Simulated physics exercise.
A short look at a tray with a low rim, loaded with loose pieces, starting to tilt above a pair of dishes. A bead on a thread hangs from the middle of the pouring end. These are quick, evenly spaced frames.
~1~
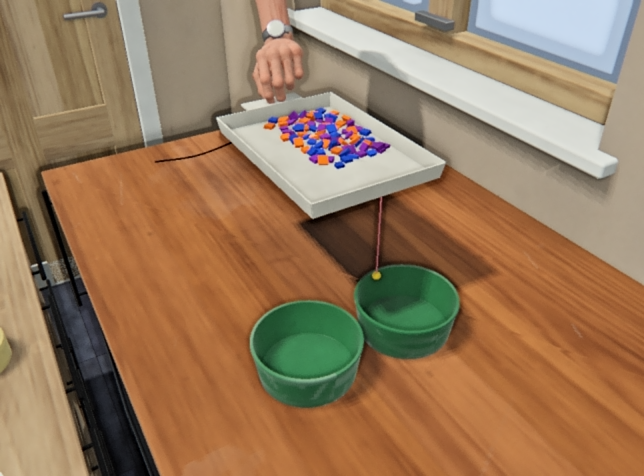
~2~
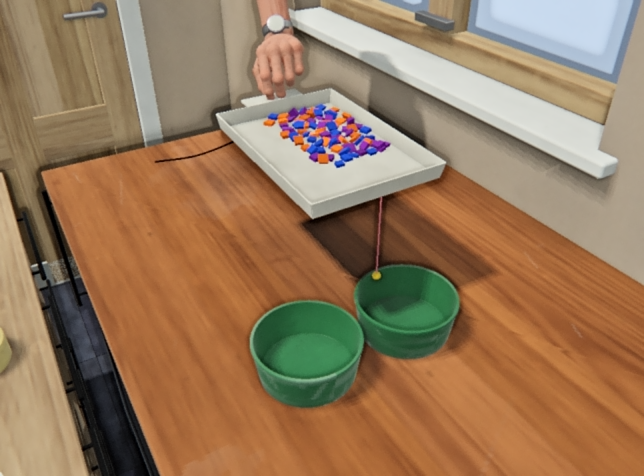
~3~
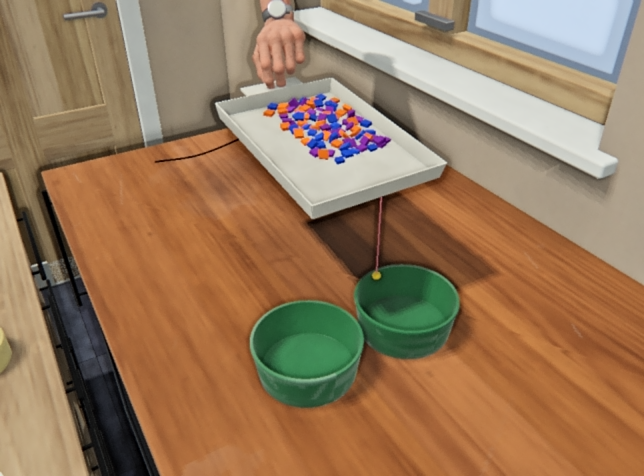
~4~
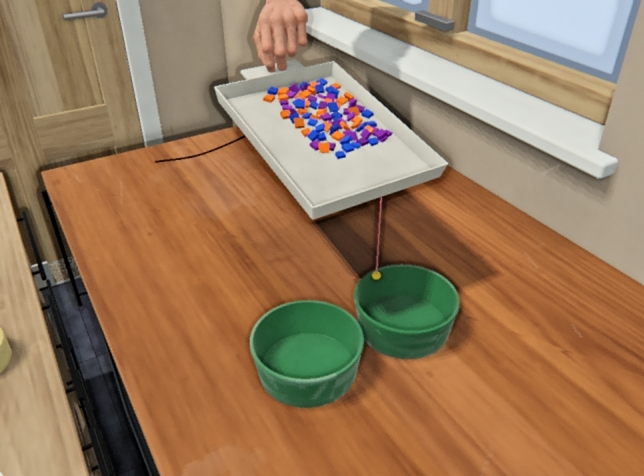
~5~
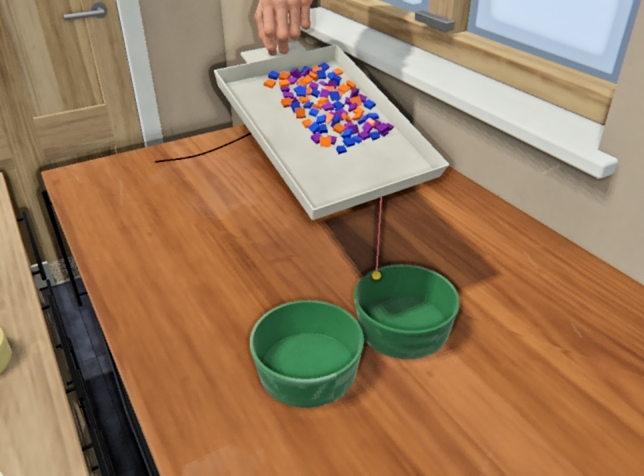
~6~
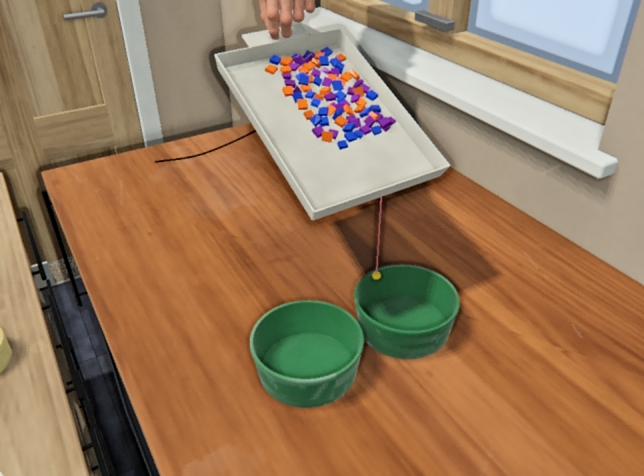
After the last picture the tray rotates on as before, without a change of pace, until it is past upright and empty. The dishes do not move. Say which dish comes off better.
The right one ends fuller.
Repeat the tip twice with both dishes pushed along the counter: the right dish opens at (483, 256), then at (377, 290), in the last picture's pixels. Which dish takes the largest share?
First the left dish, then the right one.
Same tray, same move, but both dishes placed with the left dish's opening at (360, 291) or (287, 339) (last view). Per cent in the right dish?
About 0 and 60 per cent.
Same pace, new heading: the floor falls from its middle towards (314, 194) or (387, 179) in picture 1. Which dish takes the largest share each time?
At the first place the dish on the left, at the second right.
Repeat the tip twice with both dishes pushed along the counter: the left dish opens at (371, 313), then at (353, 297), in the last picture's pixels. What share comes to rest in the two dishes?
Near 80 % and 50 %.
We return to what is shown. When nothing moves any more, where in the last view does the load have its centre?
Roughly at (398, 340).
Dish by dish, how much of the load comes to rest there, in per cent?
About: Left dish 10, right dish 60 per cent.
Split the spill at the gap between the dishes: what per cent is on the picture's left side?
Roughly 10 in a hundred.
Shortly afterwards, tray tipped steeply; all but a few on the tray; a little in the air.
Next, tray tipped past a quarter turn; near half on the tray; a little in the left dish; near a quarter in the right dish; near a quarter outside both; a little in the air.
Some moments later, tray tipped past a quarter turn; a little in the left dish; near two thirds in the right dish; near a quarter outside both.
In the end, tray tipped past a quarter turn; a little in the left dish; near two thirds in the right dish; near a quarter outside both.
